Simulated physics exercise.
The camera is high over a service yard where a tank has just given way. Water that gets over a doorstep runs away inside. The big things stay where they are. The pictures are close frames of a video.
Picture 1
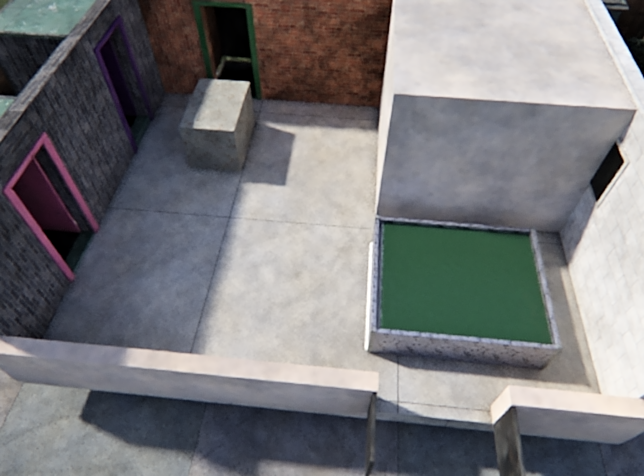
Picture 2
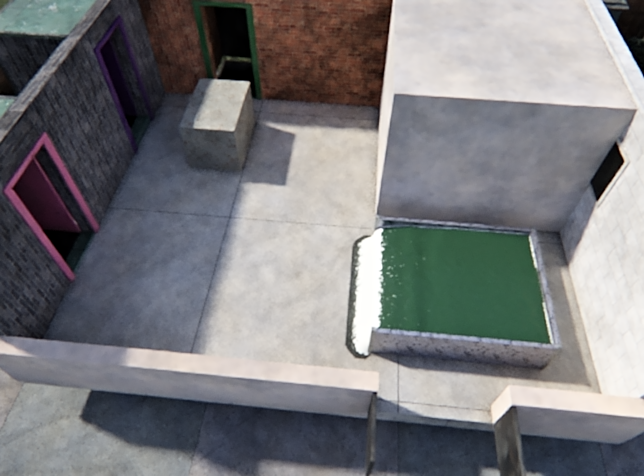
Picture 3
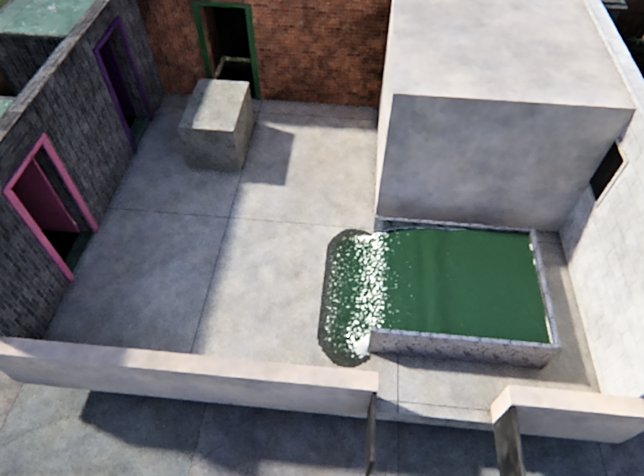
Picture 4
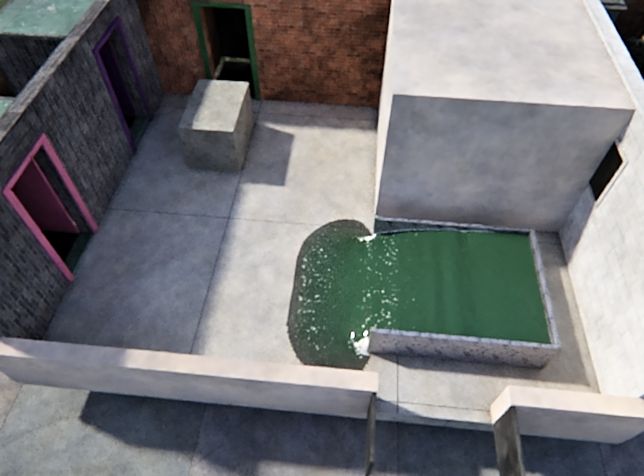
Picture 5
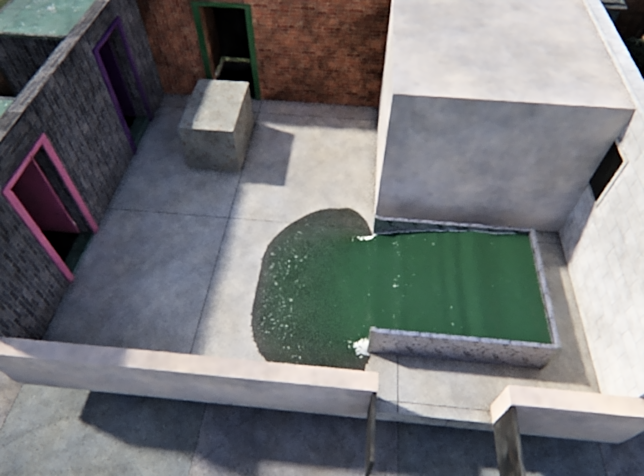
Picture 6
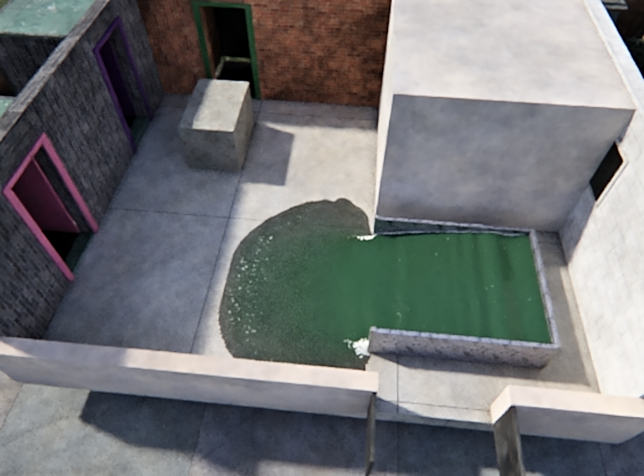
The clip shows a walled concrete yard with a low tank of green water at right; its left side opens, and water pours out with white froth, spreading leftward across the floor in a widening, rounded dark green sheet.
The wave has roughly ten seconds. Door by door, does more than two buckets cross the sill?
The green door takes more than that; the purple door stays under that; the pink door takes more than that.
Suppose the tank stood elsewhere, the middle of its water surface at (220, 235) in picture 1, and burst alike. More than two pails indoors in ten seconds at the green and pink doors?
The green one goes over; the pink one lets more in.
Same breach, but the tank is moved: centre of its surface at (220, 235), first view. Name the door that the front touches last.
The green one.
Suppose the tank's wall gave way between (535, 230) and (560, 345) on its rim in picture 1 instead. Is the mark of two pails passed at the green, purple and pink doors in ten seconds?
One by one: Green door lets less in; purple door takes less; pink door floods.
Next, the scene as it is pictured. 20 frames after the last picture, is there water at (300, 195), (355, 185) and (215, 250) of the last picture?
In turn: Under water, free of water, under water.
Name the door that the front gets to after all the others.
It is the green door.
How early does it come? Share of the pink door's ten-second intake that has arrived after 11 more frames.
About 10 per cent.
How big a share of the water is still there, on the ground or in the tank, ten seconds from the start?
Close to 84 %.
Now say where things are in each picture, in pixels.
The tank at (458, 279) is whole and still, in the first frame.
The front is at (365, 356), out from the gap at (375, 284), in the second frame.
The front is at (339, 357), out from the gap at (374, 286), in the third frame.
The front is at (317, 367), out from the gap at (374, 287), in the fourth frame.
Water pours out at (374, 287) and has run to (276, 363), in the fifth frame.
Water pours out at (374, 287) and has run to (225, 313), in the sixth frame.
A moment on, water covers 40 % of the floor; the green door not reached, the purple door not reached, the pink door not reached.
Next, water covers 55 % of the floor; the green door not reached, the purple door not reached, the pink door over two buckets in.
Then, water covers 60 % of the floor; the green door not reached, the purple door wet at the sill, nothing in, the pink door far over two buckets in.
Later, water covers 75 % of the floor; the green door under two buckets in, the purple door wet at the sill, nothing in, the pink door far over two buckets in.
In the end, water covers 90 % of the floor; the green door over two buckets in, the purple door wet at the sill, nothing in, the pink door far over two buckets in.
